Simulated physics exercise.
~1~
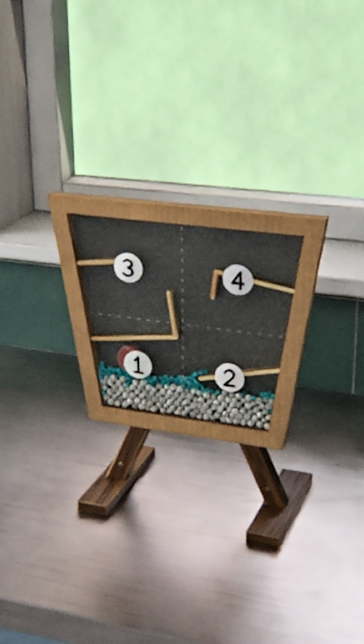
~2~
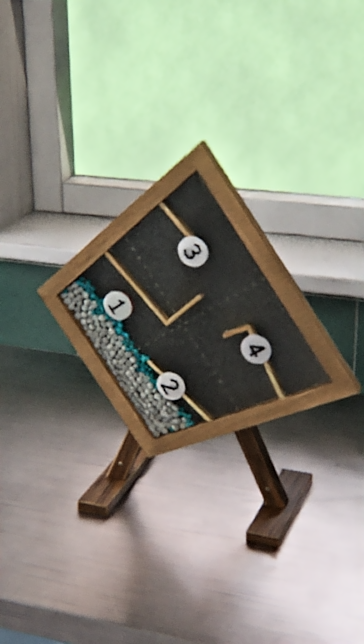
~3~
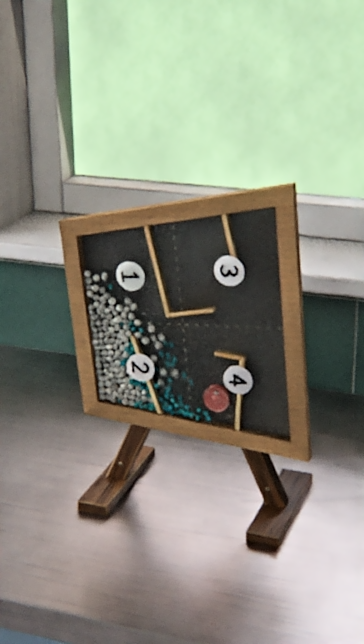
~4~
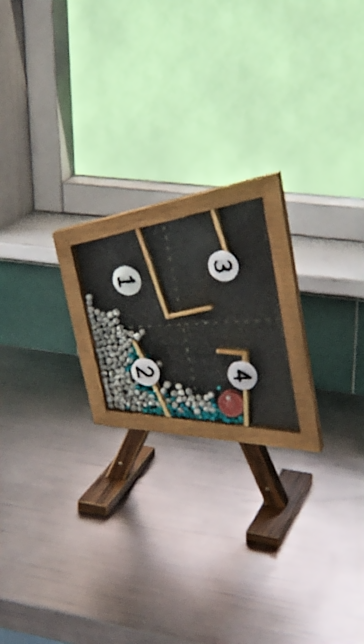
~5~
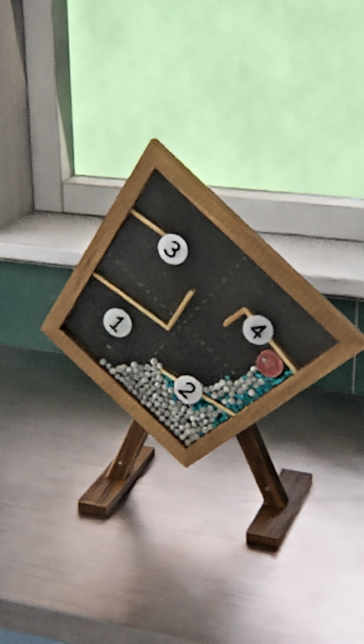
A framed board of white and turquoise balls on a wooden stand turned clockwise almost onto its side, spilling them and a red disc around, then swung partway back, leaving most balls heaped in quarter two and the disc by quarter four's label.
